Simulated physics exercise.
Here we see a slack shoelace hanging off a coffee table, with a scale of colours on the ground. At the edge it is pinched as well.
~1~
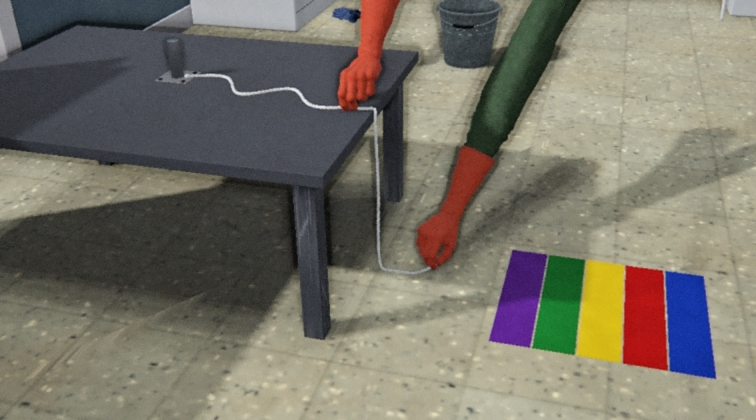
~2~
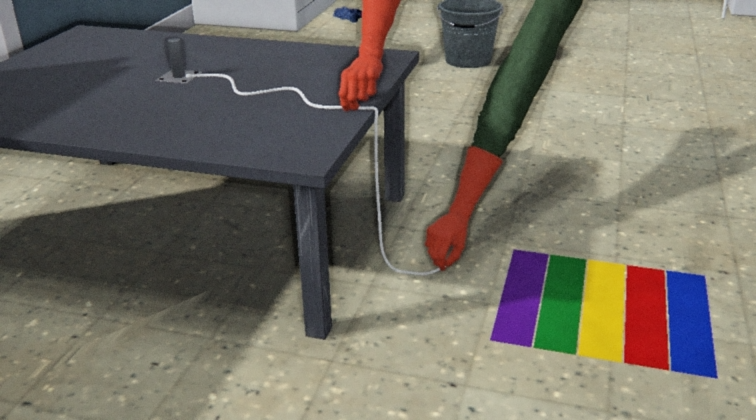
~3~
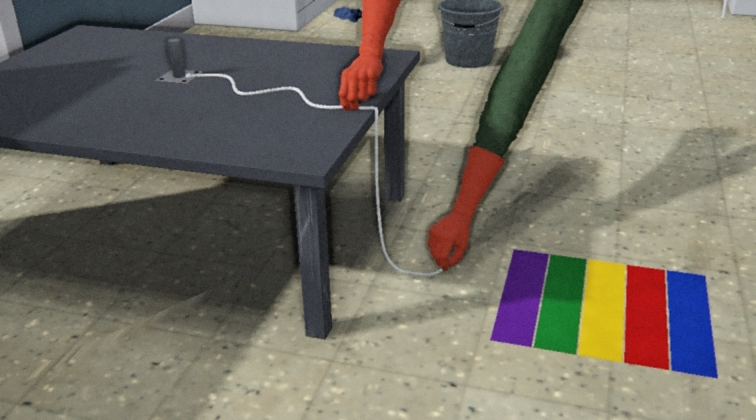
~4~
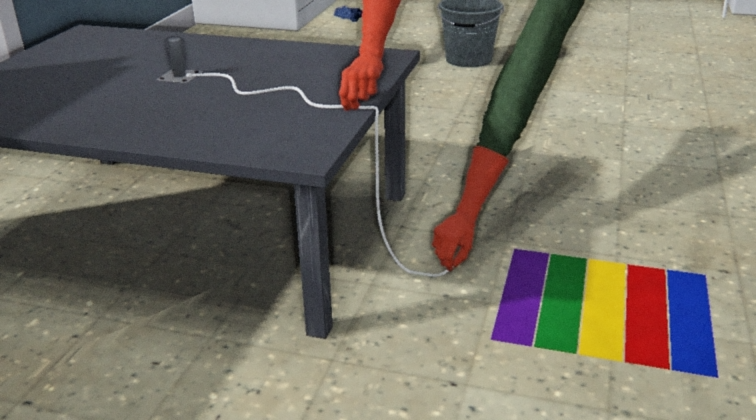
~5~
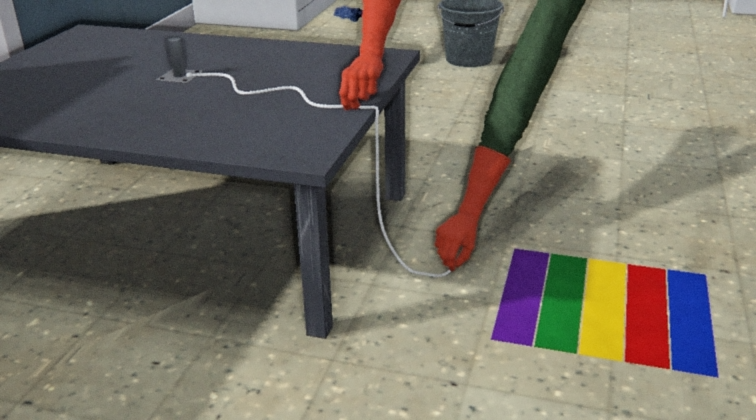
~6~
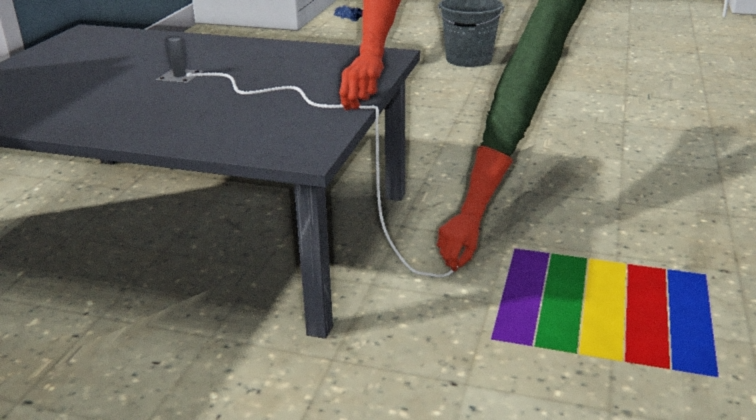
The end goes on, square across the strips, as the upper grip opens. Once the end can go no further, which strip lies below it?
The yellow strip lies below it.
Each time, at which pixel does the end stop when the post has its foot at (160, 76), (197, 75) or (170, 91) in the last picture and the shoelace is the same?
Try by try: (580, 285), (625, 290) and (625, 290).
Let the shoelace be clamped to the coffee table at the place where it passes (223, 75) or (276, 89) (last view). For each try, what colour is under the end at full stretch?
Yellow; green.
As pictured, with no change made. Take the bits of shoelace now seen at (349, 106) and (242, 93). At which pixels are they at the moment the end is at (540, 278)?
Point 1 - (383, 126); point 2 - (267, 89).
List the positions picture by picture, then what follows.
The first picture shows end (436, 265); purple (514, 325); green (556, 332); yellow (600, 339); red (645, 346); blue (692, 354).
The second picture shows end (445, 265); shoelace through (223, 76) (256, 93) (308, 102) (376, 121) (378, 190) (385, 258).
The third picture shows end (447, 266).
The fourth picture shows end (452, 266); shoelace through (224, 75) (256, 93) (308, 102) (377, 120) (377, 189) (394, 256).
The fifth picture shows end (455, 266).
The sixth picture shows end (457, 266); shoelace through (224, 75) (256, 92) (309, 101) (377, 120) (378, 189) (399, 256).
A little later, end near (540, 278); over purple.
Next, end near (582, 284); over green.
When it is tight, end near (608, 288); over yellow. The end stops over the yellow strip.
